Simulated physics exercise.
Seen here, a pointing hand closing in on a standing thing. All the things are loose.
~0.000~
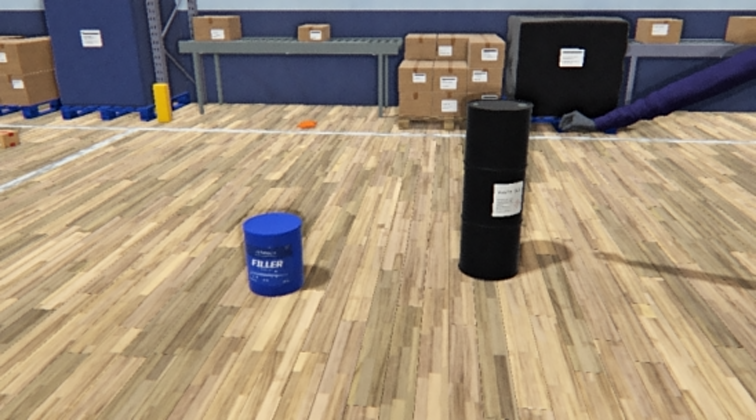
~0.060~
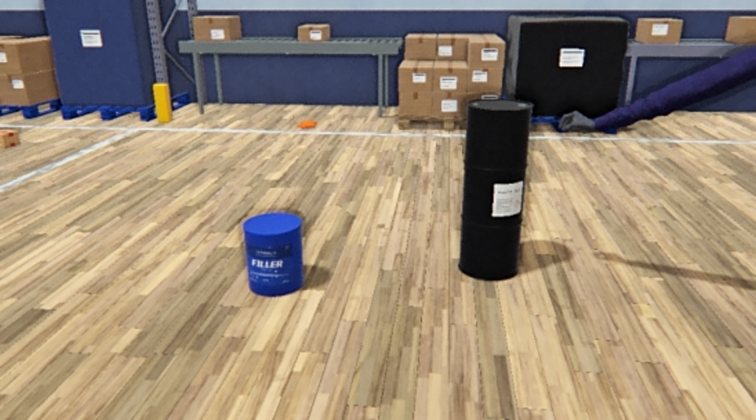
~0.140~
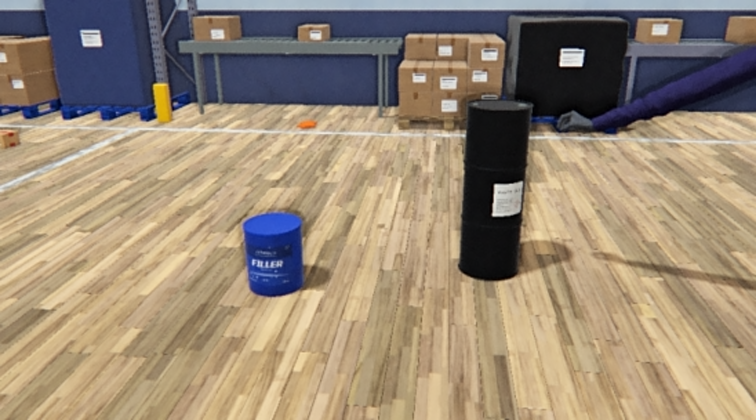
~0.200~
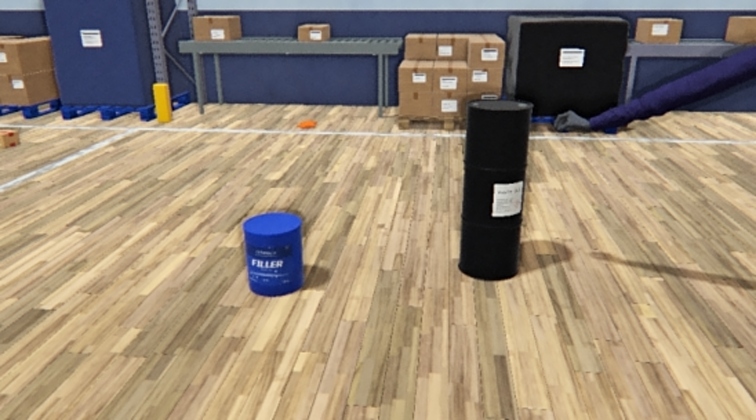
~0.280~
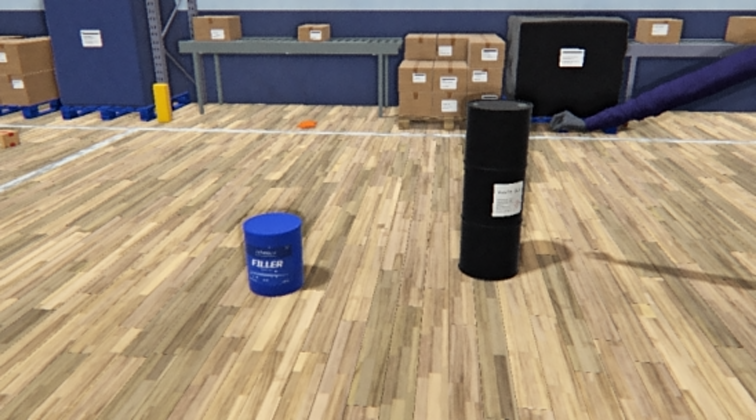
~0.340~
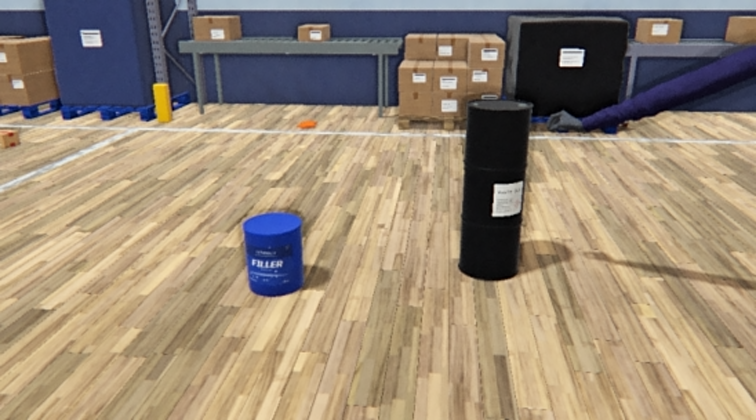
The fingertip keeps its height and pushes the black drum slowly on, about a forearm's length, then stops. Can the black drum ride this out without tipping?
The black drum falls over.
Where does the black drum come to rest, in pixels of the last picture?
Around (375, 230).
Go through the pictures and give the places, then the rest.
Black drum (493, 190), in the first frame.
Black drum (493, 190), in the second frame.
Black drum (493, 190), in the third frame.
Black drum (493, 190), in the fourth frame.
Black drum (493, 190), in the fifth frame.
Black drum (493, 190), in the sixth frame.
By 1.44 s, black drum tilted by 14° near (471, 185).
By 2.34 s, black drum tilted by 46° near (421, 192).
By 2.64 s, black drum on its side near (374, 232).
When it is over (4.2 s), lying over on the floor, black drum. End places, in pixels of the last picture, black drum near (375, 230).
